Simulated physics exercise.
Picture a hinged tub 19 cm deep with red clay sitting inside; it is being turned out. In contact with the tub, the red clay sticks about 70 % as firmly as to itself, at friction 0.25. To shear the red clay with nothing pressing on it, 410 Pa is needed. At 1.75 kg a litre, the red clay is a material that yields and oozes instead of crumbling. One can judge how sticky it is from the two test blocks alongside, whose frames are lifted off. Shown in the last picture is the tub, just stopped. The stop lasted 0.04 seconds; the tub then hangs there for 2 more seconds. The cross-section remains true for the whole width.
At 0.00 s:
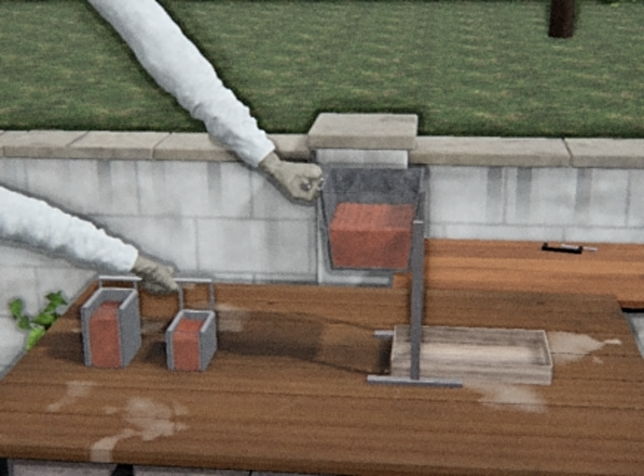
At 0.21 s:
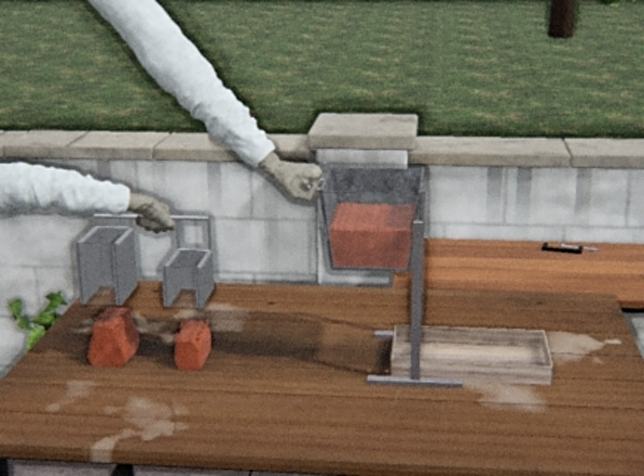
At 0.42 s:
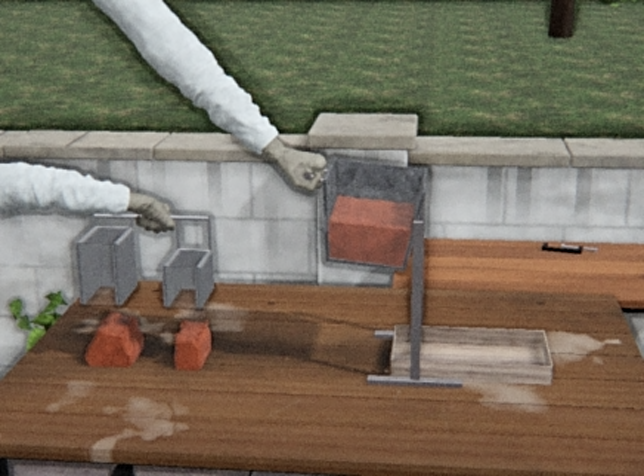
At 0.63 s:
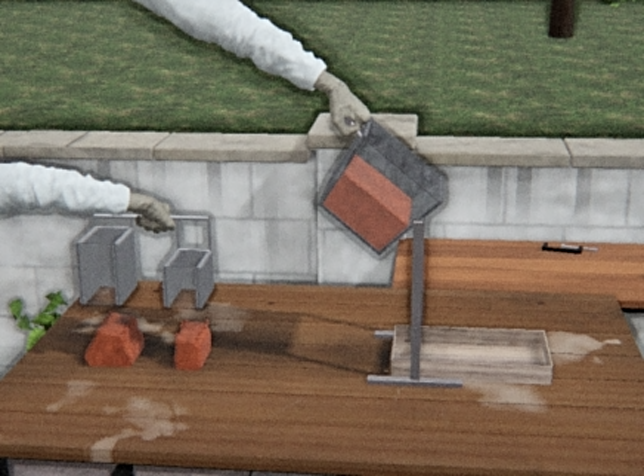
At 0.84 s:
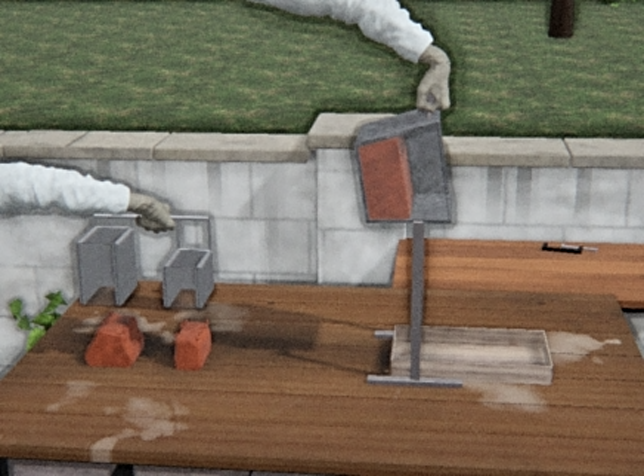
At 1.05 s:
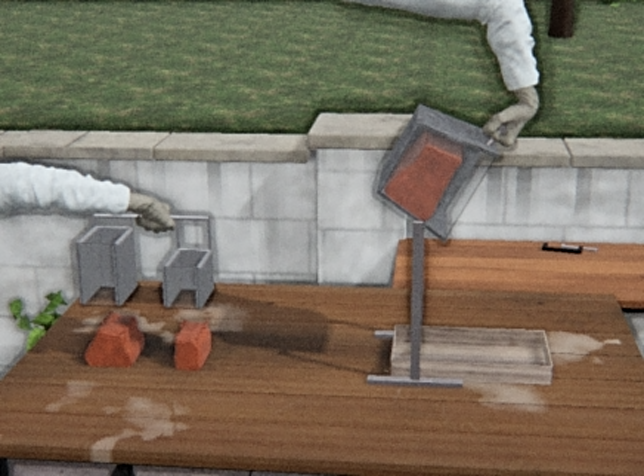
On a wooden table, gloved hands lift molds off two red blocks, then tilt a clay-filled tub rightward.
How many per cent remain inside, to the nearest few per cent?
Roughly 0 per cent remains inside.
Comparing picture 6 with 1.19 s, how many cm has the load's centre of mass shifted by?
I'd estimate roughly 14 centimetres.
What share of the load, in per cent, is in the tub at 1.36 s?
Around 0 percent stays in the tub.
After 1.19 s, the tub is at 119 degrees and holds 46 %.
After 1.36 s, the tub is at 119 degrees and holds 0 %.
After 1.53 s, the tub is at 119 degrees and holds 0 %.
After 1.70 s, the tub is at 119 degrees and holds 0 %.
After 3.05 s, the tub is at 119 degrees and holds 0 %.
